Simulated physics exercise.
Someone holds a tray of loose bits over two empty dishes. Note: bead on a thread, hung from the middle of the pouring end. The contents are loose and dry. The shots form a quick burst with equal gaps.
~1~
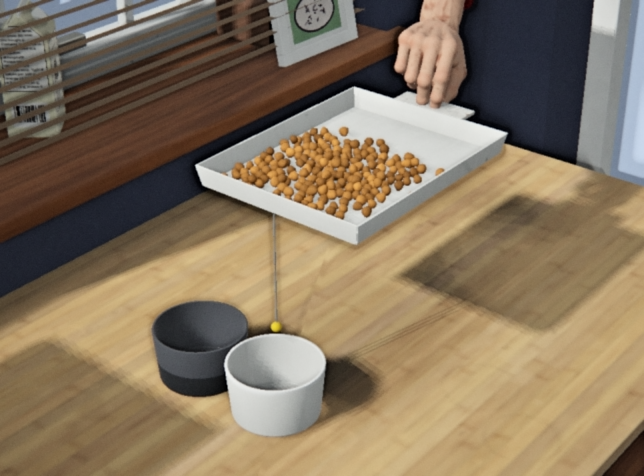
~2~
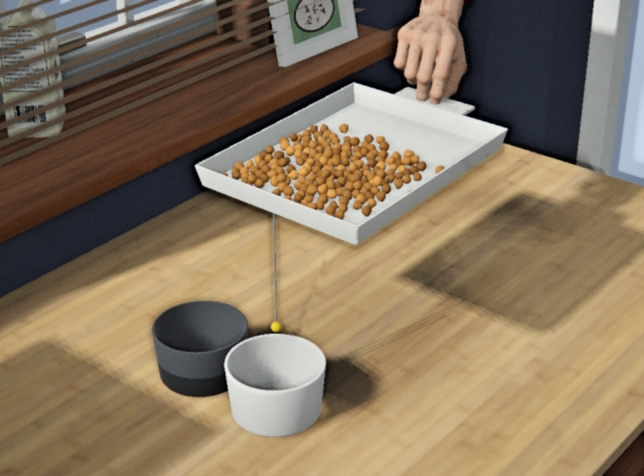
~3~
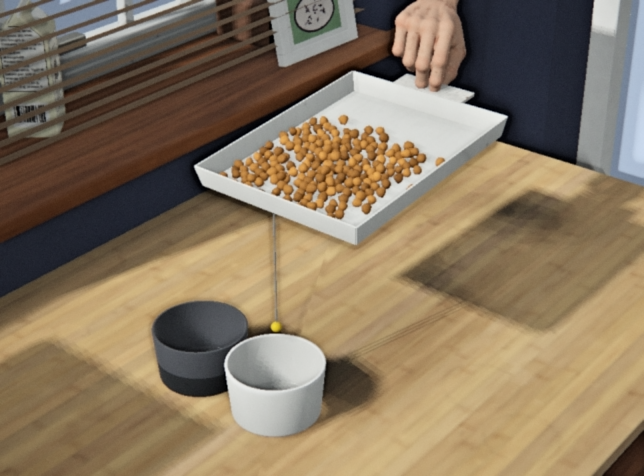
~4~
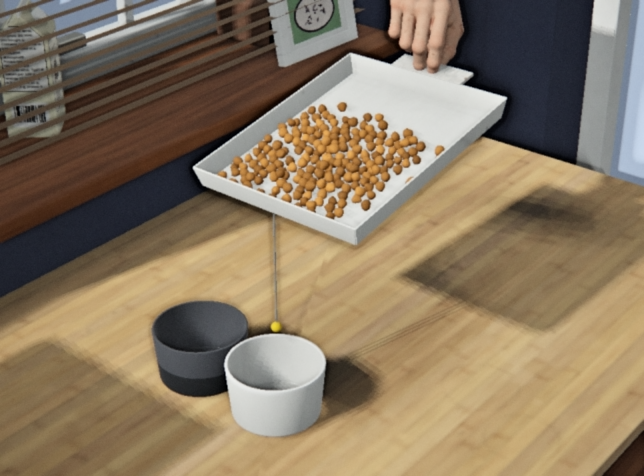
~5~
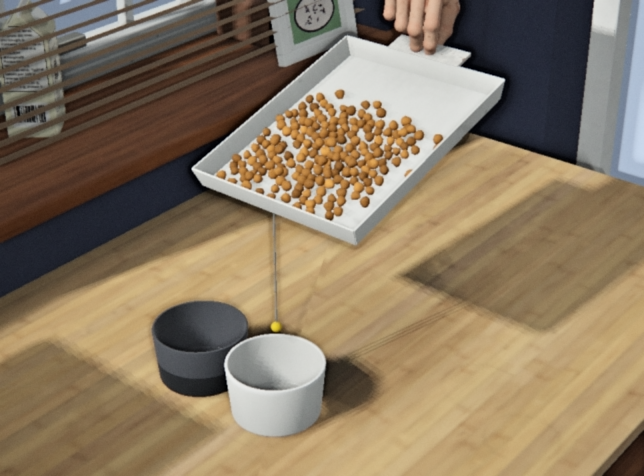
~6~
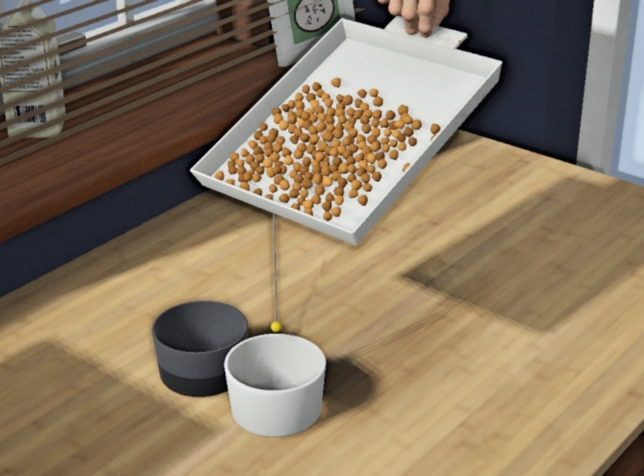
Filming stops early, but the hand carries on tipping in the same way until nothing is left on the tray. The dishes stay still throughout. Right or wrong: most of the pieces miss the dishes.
Right.
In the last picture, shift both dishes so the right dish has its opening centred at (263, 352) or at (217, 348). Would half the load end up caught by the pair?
Taking them in turn, it's short of half and then short of half.
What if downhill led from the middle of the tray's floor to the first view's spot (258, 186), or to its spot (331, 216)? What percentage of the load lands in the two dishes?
First case about 70 percent; second case about 20 percent.
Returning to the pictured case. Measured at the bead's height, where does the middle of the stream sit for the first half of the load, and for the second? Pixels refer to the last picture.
First near (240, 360), later near (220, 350).
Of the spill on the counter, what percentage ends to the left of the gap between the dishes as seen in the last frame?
Around 70 per cent, I reckon.
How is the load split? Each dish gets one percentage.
Left dish near 10 in a hundred; right dish near 20.
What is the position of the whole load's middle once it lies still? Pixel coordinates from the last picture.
Roughly at (228, 427), give or take.
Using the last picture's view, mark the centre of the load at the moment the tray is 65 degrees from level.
In the last view the centre sits at roughly (285, 160).
Just after the last frame, tray tipped steeply; almost all on the tray; just a few in the air.
A moment on, tray tipped past a quarter turn; almost all on the tray; just a few in the right dish; just a few outside both.
Further on, tray tipped past a quarter turn; roughly a quarter in the right dish; about a tenth in the left dish; roughly two thirds outside both.
When it is over, tray tipped past a quarter turn; roughly a quarter in the right dish; about a tenth in the left dish; roughly two thirds outside both.
